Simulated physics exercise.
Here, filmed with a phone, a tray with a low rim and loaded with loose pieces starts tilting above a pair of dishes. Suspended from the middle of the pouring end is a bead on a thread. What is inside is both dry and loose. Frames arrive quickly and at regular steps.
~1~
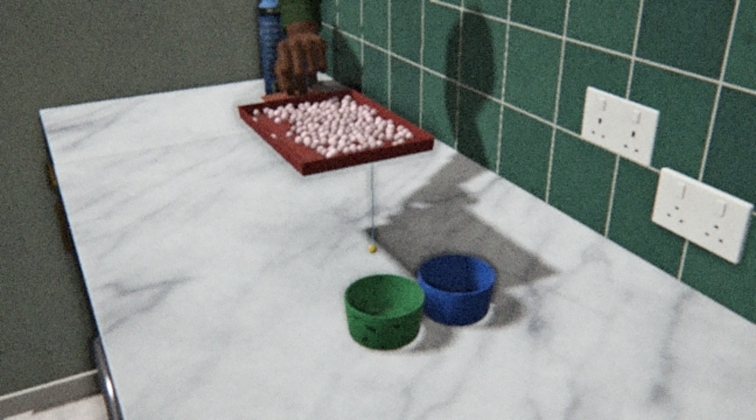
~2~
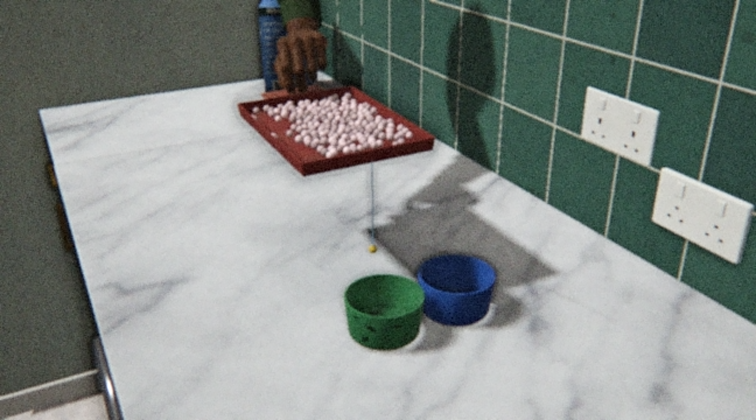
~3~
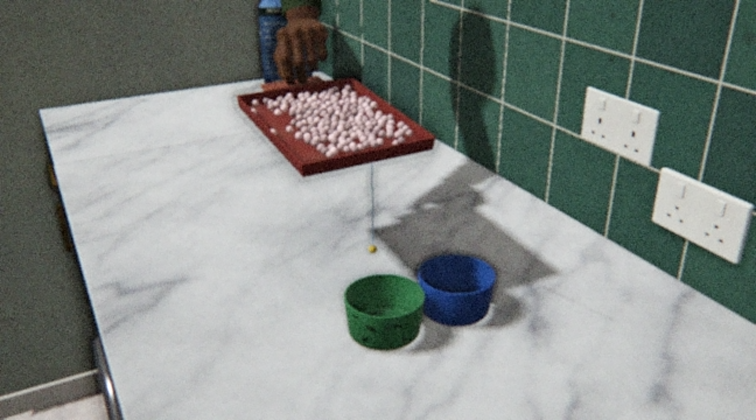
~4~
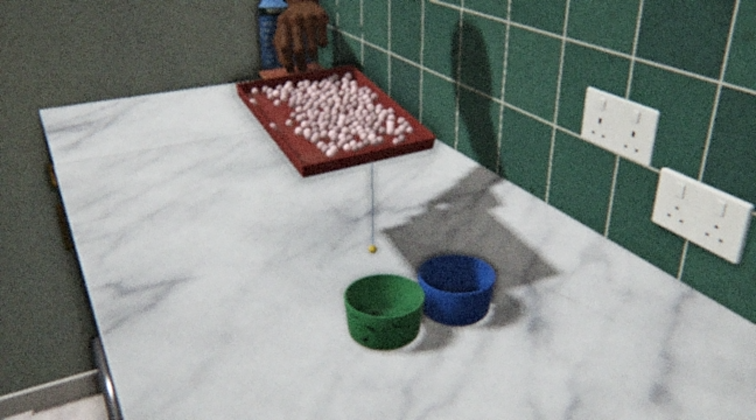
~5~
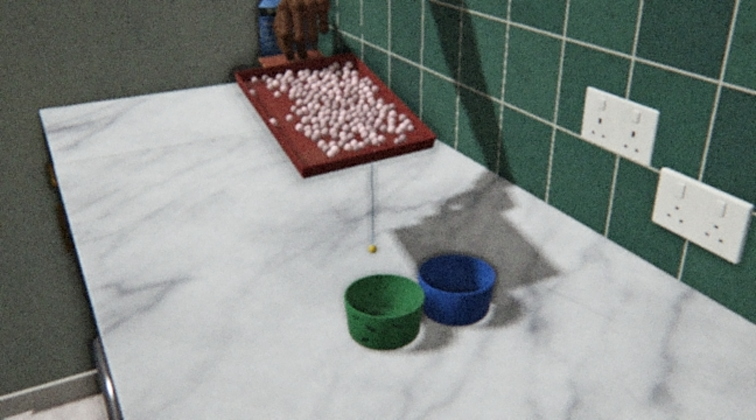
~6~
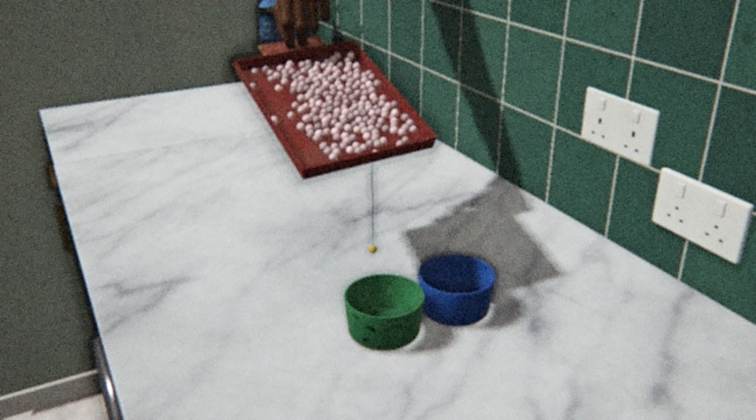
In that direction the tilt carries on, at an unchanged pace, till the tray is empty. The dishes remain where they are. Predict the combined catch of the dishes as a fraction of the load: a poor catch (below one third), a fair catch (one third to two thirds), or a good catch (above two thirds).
A fair catch.
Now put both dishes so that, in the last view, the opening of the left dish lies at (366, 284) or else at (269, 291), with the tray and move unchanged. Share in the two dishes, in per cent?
I'd expect some 60 percent, and then some 20 percent.
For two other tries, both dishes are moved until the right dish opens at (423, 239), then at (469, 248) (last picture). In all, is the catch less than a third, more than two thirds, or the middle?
On the first try the answer is under a third, and on the second it is under a third.
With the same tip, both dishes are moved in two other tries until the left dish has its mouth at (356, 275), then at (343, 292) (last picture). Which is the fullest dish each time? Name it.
Attempt 1: The one on the left side. Attempt 2: The one on the left side.
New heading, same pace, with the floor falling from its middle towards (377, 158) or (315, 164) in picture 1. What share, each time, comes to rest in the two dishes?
For the first it's near 60 %, for the second near 0 %.
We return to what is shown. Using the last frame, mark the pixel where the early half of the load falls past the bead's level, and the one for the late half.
Early-half point (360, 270); late-half point (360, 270).
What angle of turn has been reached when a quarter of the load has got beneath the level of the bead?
Tilt: Around 95 degrees.
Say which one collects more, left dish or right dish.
Well, that is the left of the two.
Soon after the last picture, tray tipped steeply; nearly all on the tray; a stray few in the left dish; a stray few outside both; a small part in the air.
A little later, tray tipped past a quarter turn; a small part on the tray; about a quarter in the left dish; a small part in the right dish; about a quarter outside both; about a quarter in the air.
Later still, tray tipped past a quarter turn; about a third in the left dish; a small part in the right dish; about half outside both.
By the end, tray tipped past a quarter turn; about a third in the left dish; a small part in the right dish; about half outside both.
